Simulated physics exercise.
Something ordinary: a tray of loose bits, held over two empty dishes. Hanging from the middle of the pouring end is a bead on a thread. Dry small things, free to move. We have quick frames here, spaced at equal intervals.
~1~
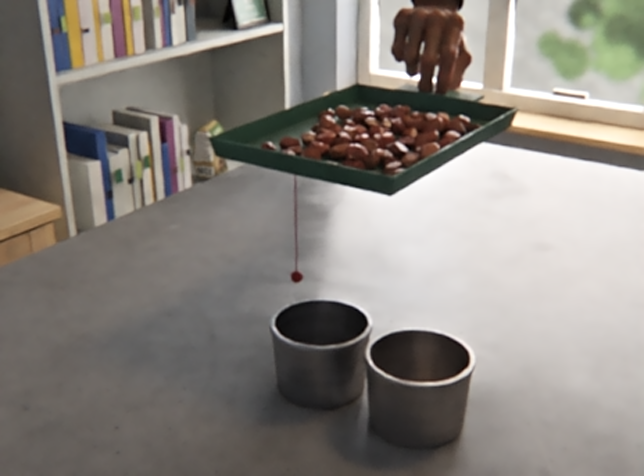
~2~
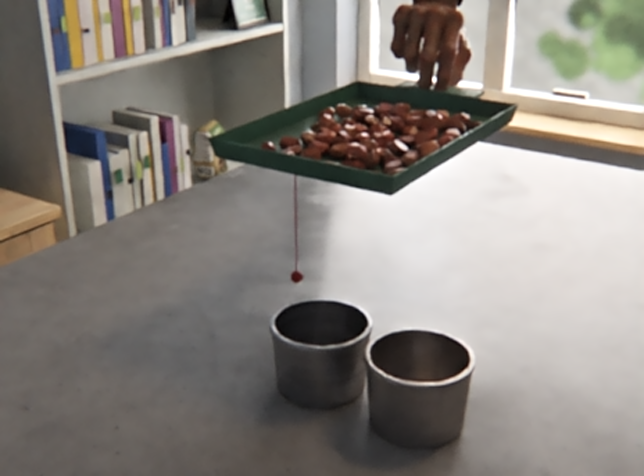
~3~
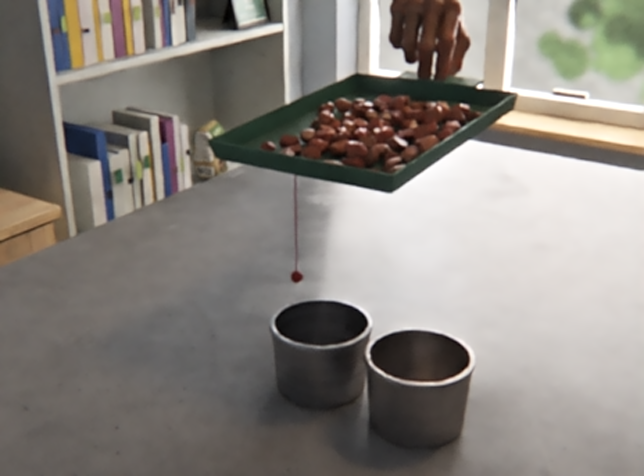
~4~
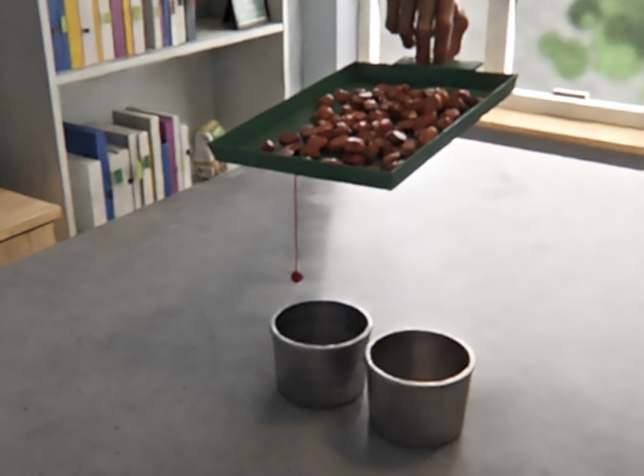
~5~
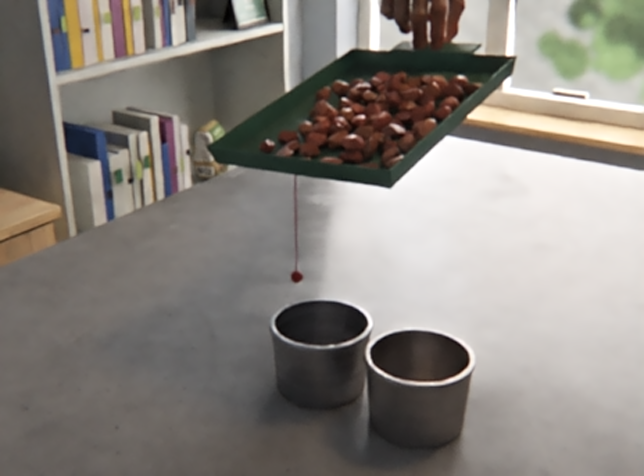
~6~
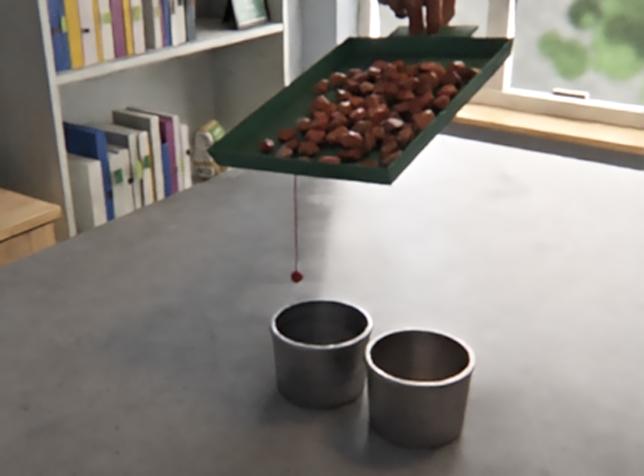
A hand raised the far side of a green tray of reddish-brown bits, slanting it more and more toward its near left corner, while the two metal cups below stayed still.
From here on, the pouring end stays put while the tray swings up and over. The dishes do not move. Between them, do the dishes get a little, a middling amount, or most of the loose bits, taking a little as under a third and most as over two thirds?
They get a little.
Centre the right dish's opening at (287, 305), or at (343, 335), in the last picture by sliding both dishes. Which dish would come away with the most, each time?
The first time round it's the one placed on the left, and the next time it's the one placed on the left.
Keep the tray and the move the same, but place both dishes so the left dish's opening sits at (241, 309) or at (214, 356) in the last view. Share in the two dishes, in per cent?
Roughly 40% on the first try and 0% on the second.
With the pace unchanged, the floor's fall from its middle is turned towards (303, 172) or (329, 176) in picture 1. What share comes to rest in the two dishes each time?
Lab note: Case 1 near 30 %, case 2 near 50 %.
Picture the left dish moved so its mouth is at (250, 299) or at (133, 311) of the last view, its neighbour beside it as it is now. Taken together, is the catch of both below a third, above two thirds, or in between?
In turn: In the middle band; under a third.
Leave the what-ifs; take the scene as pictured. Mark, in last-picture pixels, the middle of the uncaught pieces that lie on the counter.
Approximate centre, last frame: (198, 350).
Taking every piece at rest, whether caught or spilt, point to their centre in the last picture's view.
Somewhere close to (204, 349) in the last picture.
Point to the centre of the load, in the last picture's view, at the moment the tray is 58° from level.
Centre estimate: (281, 127).
Shortly afterwards, tray tipped steeply; all but a few on the tray; only a few in the air.
Next, tray tipped right over; near two thirds on the tray; near a third outside both; a little in the air.
Some moments later, tray tipped past a quarter turn; only a few in the left dish; all but a few outside both.
In the end, tray tipped past a quarter turn; none at all in the right dish; only a few in the left dish; all but a few outside both.
